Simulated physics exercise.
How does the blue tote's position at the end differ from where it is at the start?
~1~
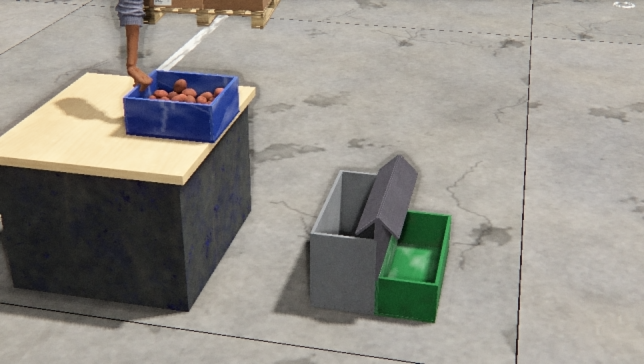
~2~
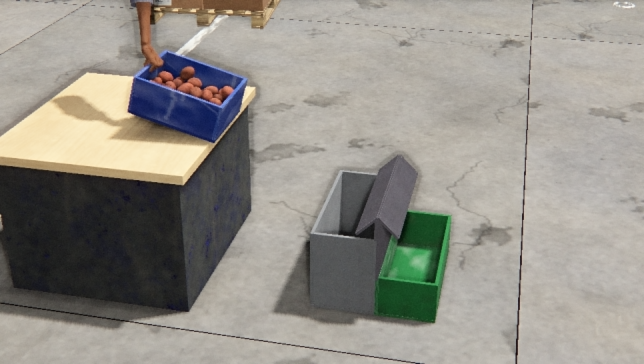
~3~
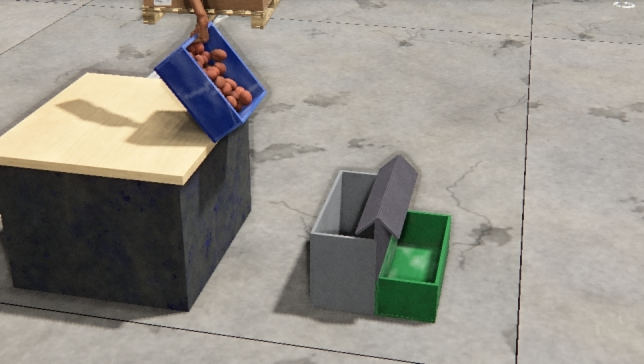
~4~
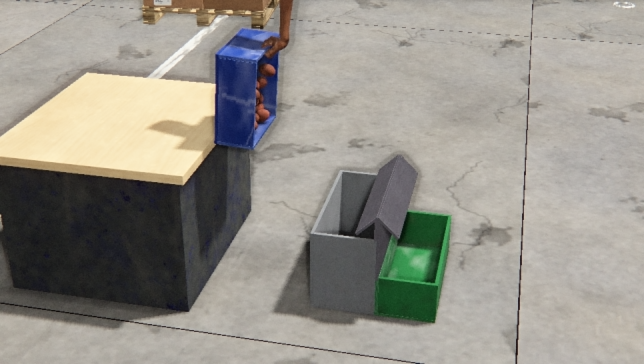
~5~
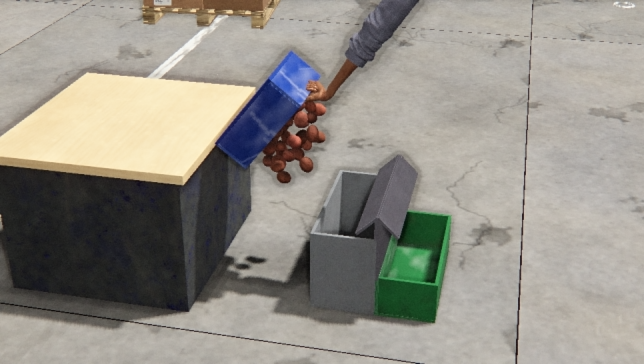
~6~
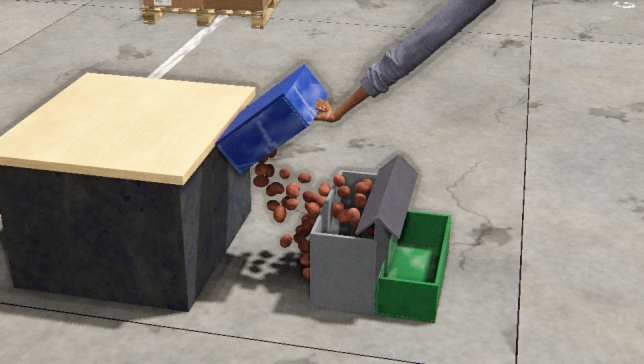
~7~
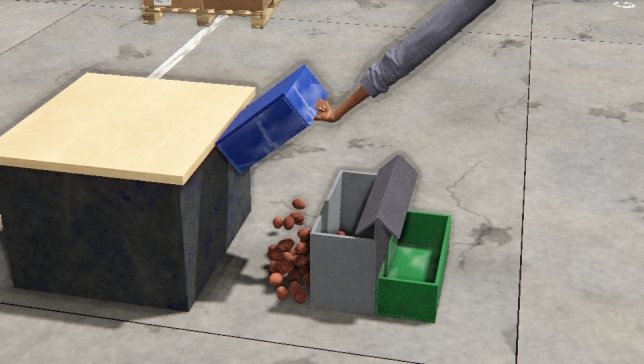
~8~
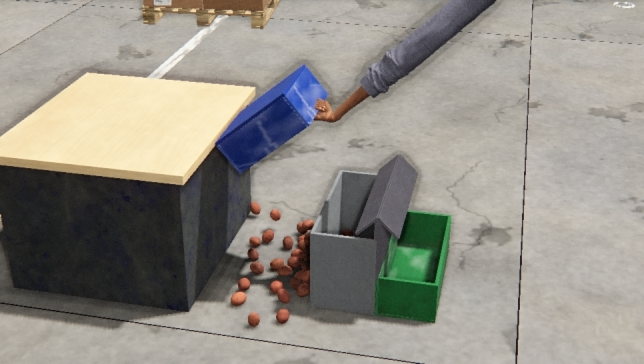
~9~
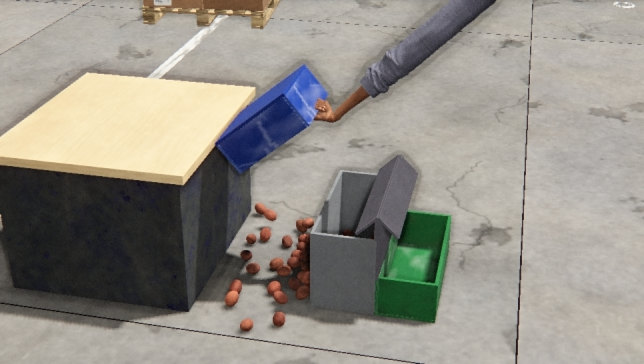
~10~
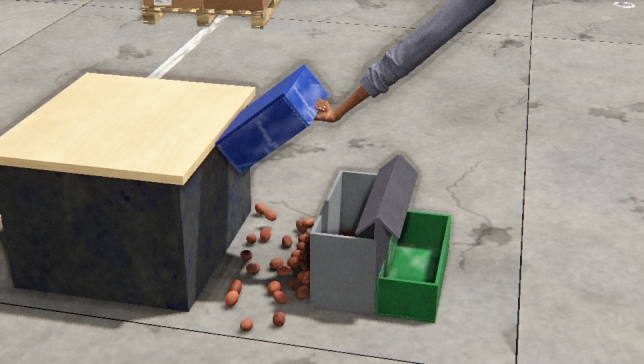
At the start the blue tote sits upright on top of the bench near its right edge. By the end it is farther right and slightly lower, held tipped over past the bench's edge.
